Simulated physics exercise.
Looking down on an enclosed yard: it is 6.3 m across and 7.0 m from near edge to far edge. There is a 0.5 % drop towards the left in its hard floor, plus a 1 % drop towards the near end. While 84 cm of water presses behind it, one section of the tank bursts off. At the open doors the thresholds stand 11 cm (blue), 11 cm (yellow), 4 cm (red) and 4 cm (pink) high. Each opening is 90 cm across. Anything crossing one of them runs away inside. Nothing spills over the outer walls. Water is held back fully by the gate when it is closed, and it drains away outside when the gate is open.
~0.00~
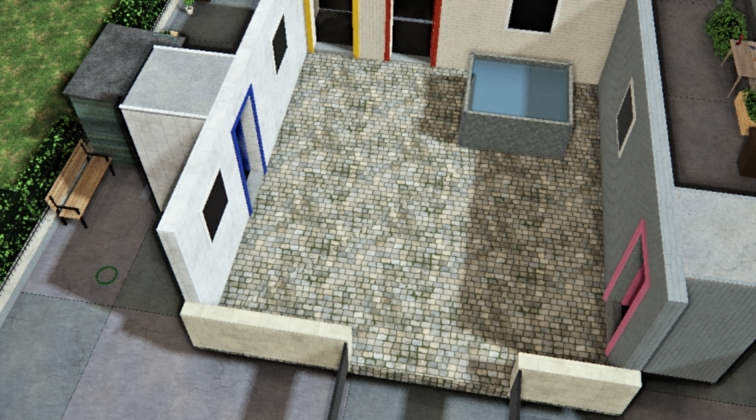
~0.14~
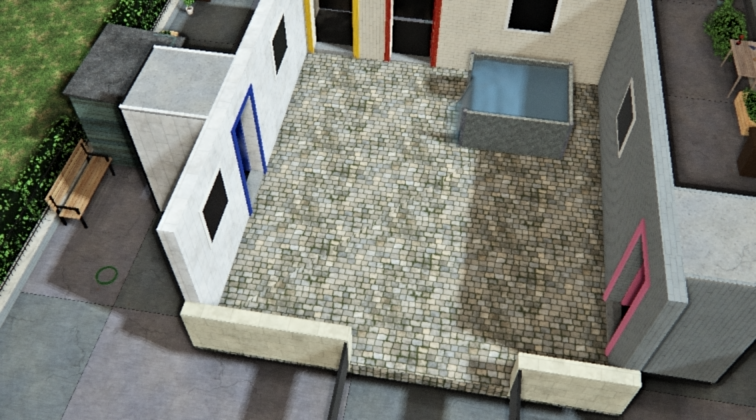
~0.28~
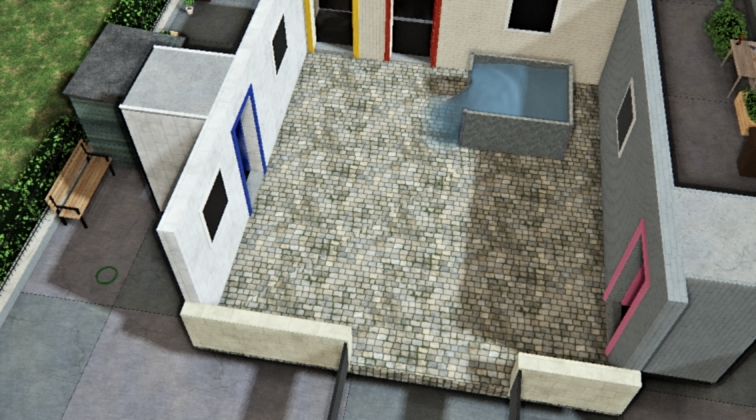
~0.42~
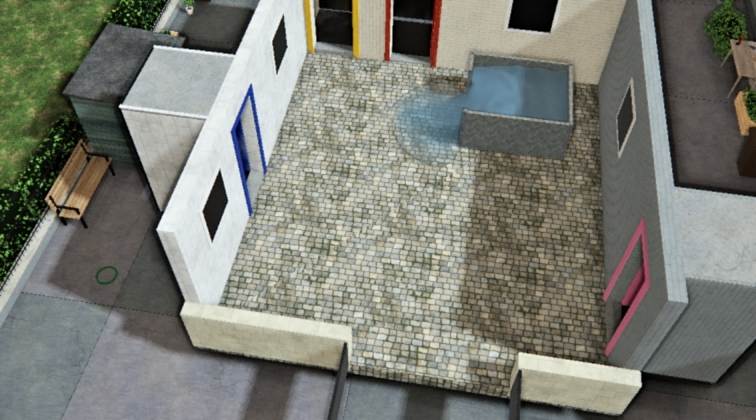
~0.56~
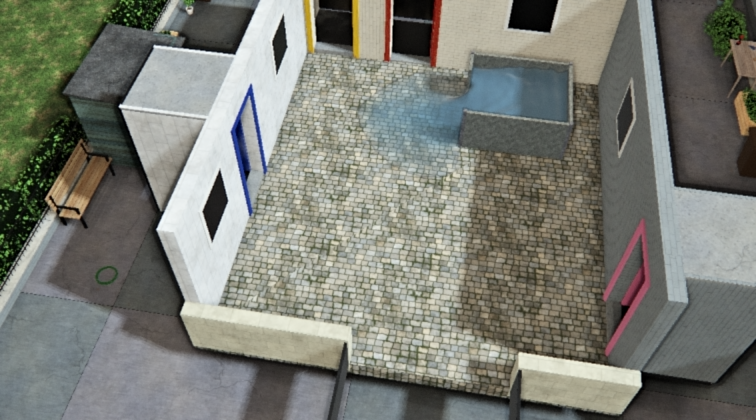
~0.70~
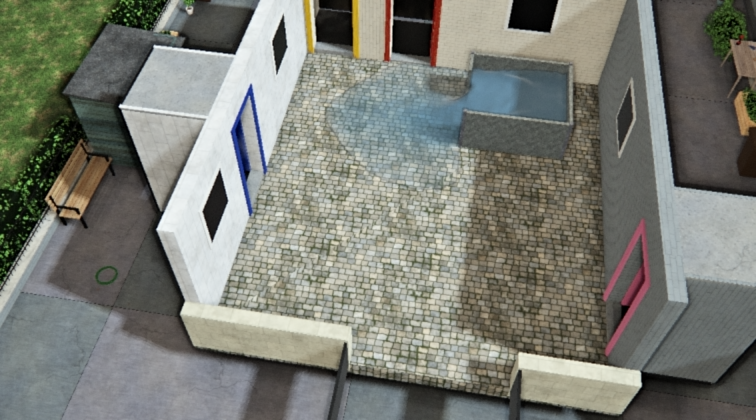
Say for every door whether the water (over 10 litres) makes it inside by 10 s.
In the end at the blue door the inflow will break the limit; at the yellow door the inflow will break the limit; at the red door the inflow will break the limit; at the pink door the inflow will break the limit.
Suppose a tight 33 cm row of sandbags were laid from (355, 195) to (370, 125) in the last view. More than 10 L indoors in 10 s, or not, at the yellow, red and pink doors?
Yellow beyond the limit, red beyond the limit, pink within the limit.
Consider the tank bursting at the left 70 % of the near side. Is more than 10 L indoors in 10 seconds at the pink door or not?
Then pink exceeds it.
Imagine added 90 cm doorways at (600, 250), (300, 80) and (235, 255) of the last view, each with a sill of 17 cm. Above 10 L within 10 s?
In turn: Short of it, beyond it, short of it.
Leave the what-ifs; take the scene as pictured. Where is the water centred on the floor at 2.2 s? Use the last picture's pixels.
Around (403, 126) in the last picture.
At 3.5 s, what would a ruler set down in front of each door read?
Centimetres: Blue 13 / yellow 18 / red 6 / pink 0.
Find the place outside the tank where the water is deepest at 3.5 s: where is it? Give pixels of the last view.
In the final picture, near (211, 328).
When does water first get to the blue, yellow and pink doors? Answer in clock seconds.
Blue = 1.5 s, yellow = 1.1 s, pink = 6.0 s.
After 1.4 s water covers 35 % of the floor and is deepest (38 cm) near (454, 125); blue door not reached, yellow door 9 cm at the sill, 0 L in, red door 7 cm at the sill, 7 L in, pink door not reached.
After 2.2 s water covers 40 % of the floor and is deepest (38 cm) near (305, 60); blue door 20 cm at the sill, 14 L in, yellow door 23 cm at the sill, 16 L in, red door 3 cm at the sill, 13 L in, pink door not reached.
After 3.5 s water covers 45 % of the floor and is deepest (32 cm) near (211, 328); blue door 13 cm at the sill, 41 L in, yellow door 18 cm at the sill, 86 L in, red door 6 cm at the sill, 16 L in, pink door not reached.
After 6.0 s water covers 70 % of the floor and is deepest (20 cm) near (211, 328); blue door 10 cm at the sill, 44 L in, yellow door 11 cm at the sill, 104 L in, red door 6 cm at the sill, 37 L in, pink door 2 cm at the sill, 0 L in.
After 10.0 s water covers 95 % of the floor and is deepest (12 cm) near (211, 328); blue door 6 cm at the sill, 44 L in, yellow door 4 cm at the sill, 105 L in, red door 2 cm at the sill, 42 L in, pink door 8 cm at the sill, 31 L in.
